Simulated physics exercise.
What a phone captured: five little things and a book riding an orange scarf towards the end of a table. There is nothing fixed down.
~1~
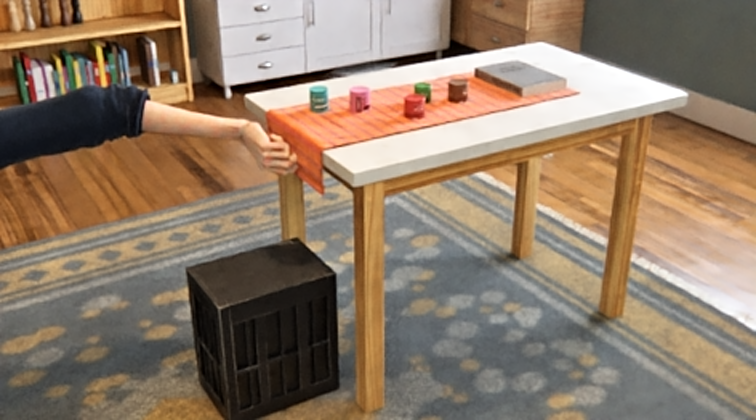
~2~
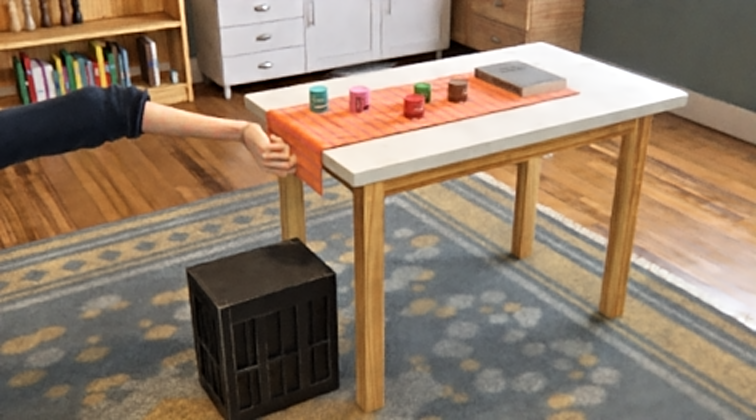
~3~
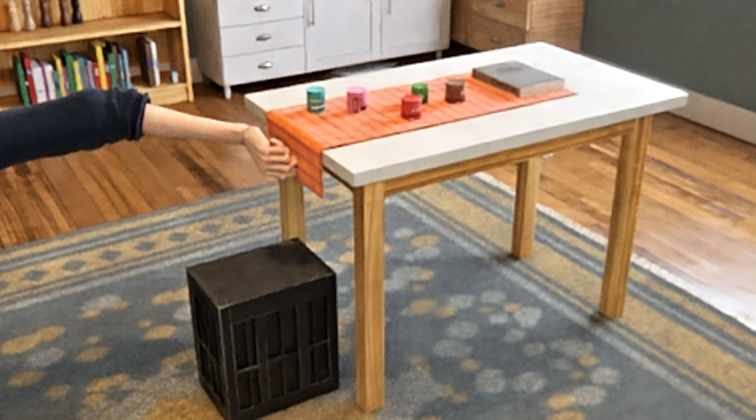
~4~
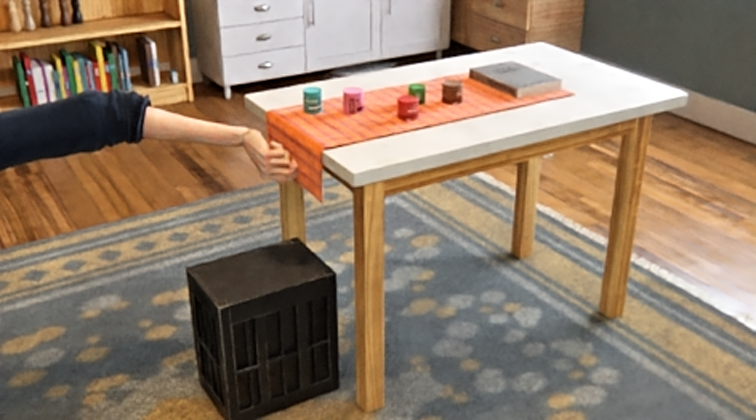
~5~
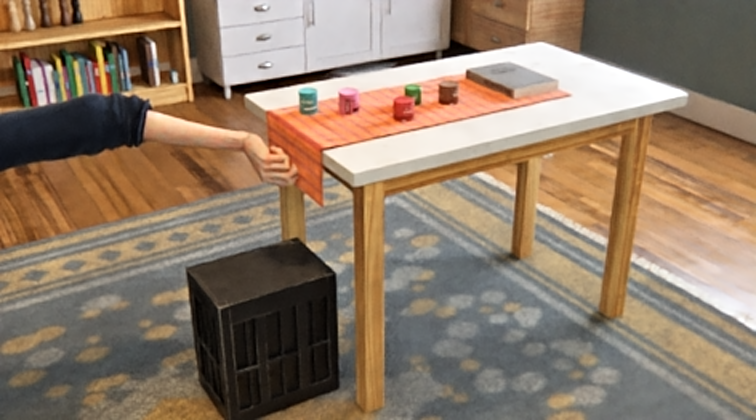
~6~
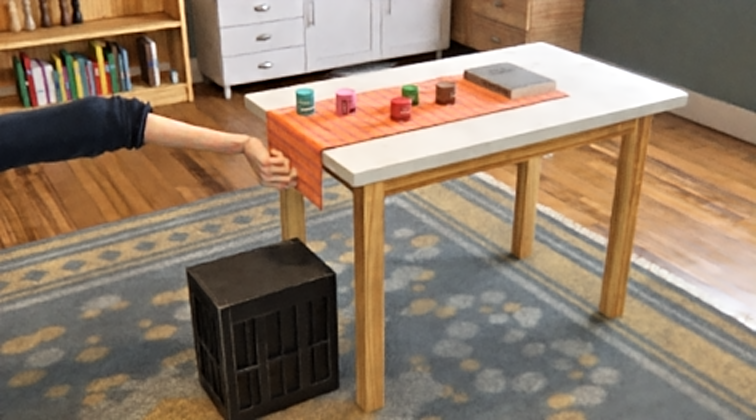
In a room with a wooden floor and a patterned blue-grey rug, a still camera looks slightly down on a white-topped wooden table. Turquoise, pink, red, green and brown pots and a grey book sit on an orange scarf, with a black crate below at left. A dark-sleeved arm from the left slowly pulls the scarf's hanging end down, and the pots and book shift slightly left with it.
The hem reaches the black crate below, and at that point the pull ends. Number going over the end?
It drops two things over the edge.
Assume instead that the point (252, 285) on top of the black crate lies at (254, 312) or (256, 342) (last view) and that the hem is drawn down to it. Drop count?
Going over the edge would be 3 and 4.
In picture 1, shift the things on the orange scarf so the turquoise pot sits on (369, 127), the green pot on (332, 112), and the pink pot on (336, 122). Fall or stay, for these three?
Outcome: Turquoise pot falls away, green pot falls away, pink pot falls away.
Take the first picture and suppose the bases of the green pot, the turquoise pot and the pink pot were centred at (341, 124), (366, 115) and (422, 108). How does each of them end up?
So, the green pot ends up down, the turquoise pot ends up down, the pink pot makes it through.
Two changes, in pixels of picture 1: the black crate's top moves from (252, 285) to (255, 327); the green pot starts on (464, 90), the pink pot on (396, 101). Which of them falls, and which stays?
Result: Green pot still there, pink pot gone.
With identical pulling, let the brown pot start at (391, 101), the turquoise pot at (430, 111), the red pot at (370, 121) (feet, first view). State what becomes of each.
Result - the brown pot stays put, the turquoise pot stays put, and the red pot comes off.
Soon after, hem near (295, 215); all still up.
Then, hem near (296, 247); turquoise pot and pink pot gone.
At rest, hem on the crate; turquoise pot and pink pot gone. The table loses two.
